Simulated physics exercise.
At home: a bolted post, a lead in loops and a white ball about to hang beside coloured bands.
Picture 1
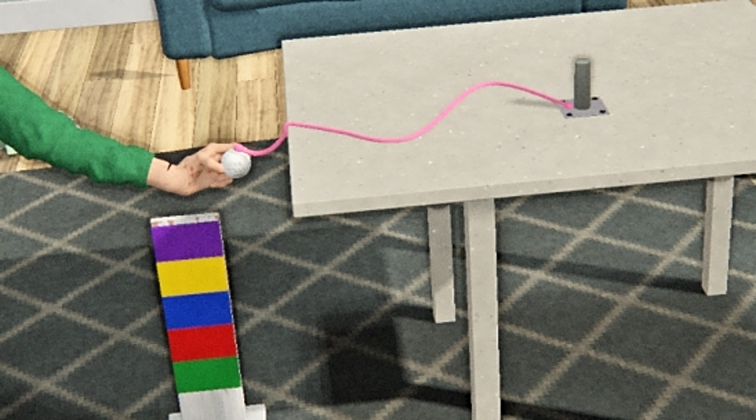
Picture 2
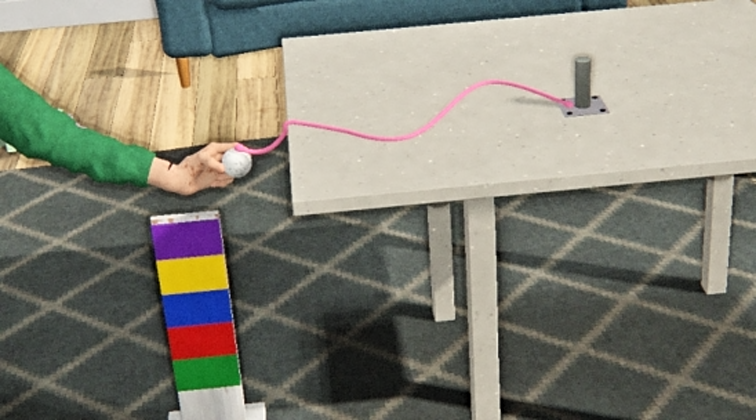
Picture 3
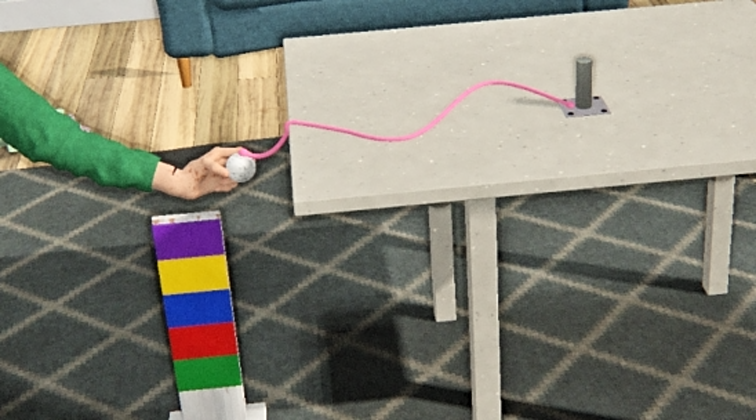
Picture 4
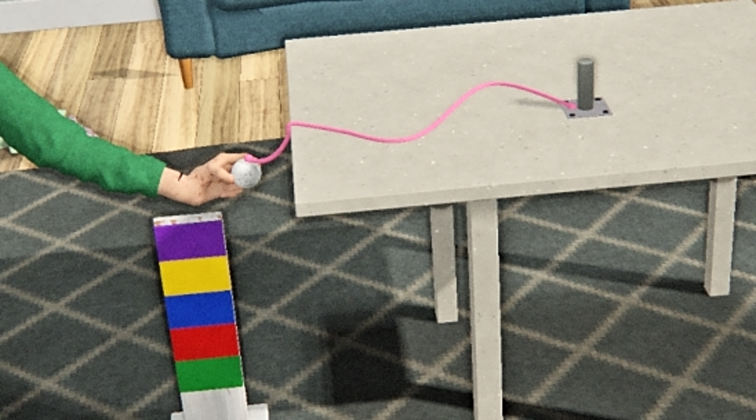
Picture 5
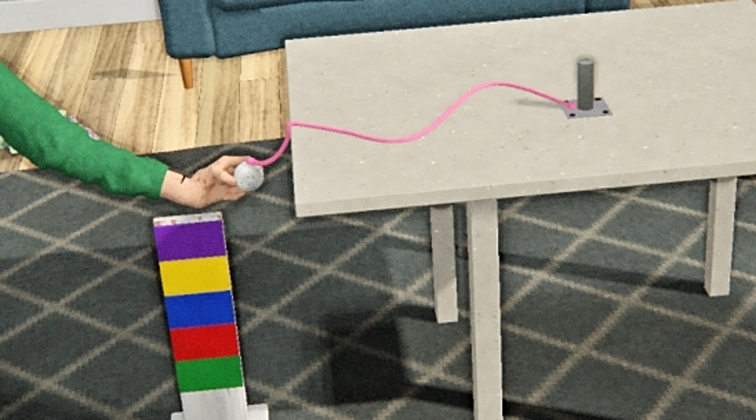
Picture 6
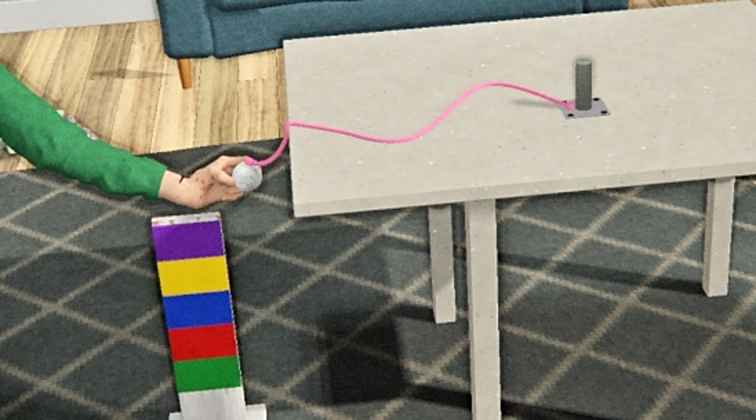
We see a hand in a green sleeve holding a white ball on a loosely curving pink cord that runs across a table to a metal post; the hand shifts slightly down and right beside stacked coloured bands.
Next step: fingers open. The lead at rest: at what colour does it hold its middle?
The colour is blue.
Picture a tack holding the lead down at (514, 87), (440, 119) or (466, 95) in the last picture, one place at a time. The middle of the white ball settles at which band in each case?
Try one: Yellow. Try two: Purple. Try three: Yellow.
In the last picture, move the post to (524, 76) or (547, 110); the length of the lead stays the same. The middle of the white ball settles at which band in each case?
Try one - red; try two - red.
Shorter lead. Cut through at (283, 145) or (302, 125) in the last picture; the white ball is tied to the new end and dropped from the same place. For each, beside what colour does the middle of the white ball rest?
Try by try it comes out as yellow; purple.
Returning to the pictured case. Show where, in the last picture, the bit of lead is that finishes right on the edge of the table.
At (387, 141), roughly.
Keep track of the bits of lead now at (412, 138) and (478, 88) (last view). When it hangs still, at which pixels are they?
In that view they sit near (309, 121) and near (447, 114).
Soon after, ball near (265, 265); level with yellow.
Then, ball near (327, 295); level with blue.
Further on, ball near (295, 299); level with blue.
At rest, ball near (304, 298); level with blue. Its middle rests at the blue band.
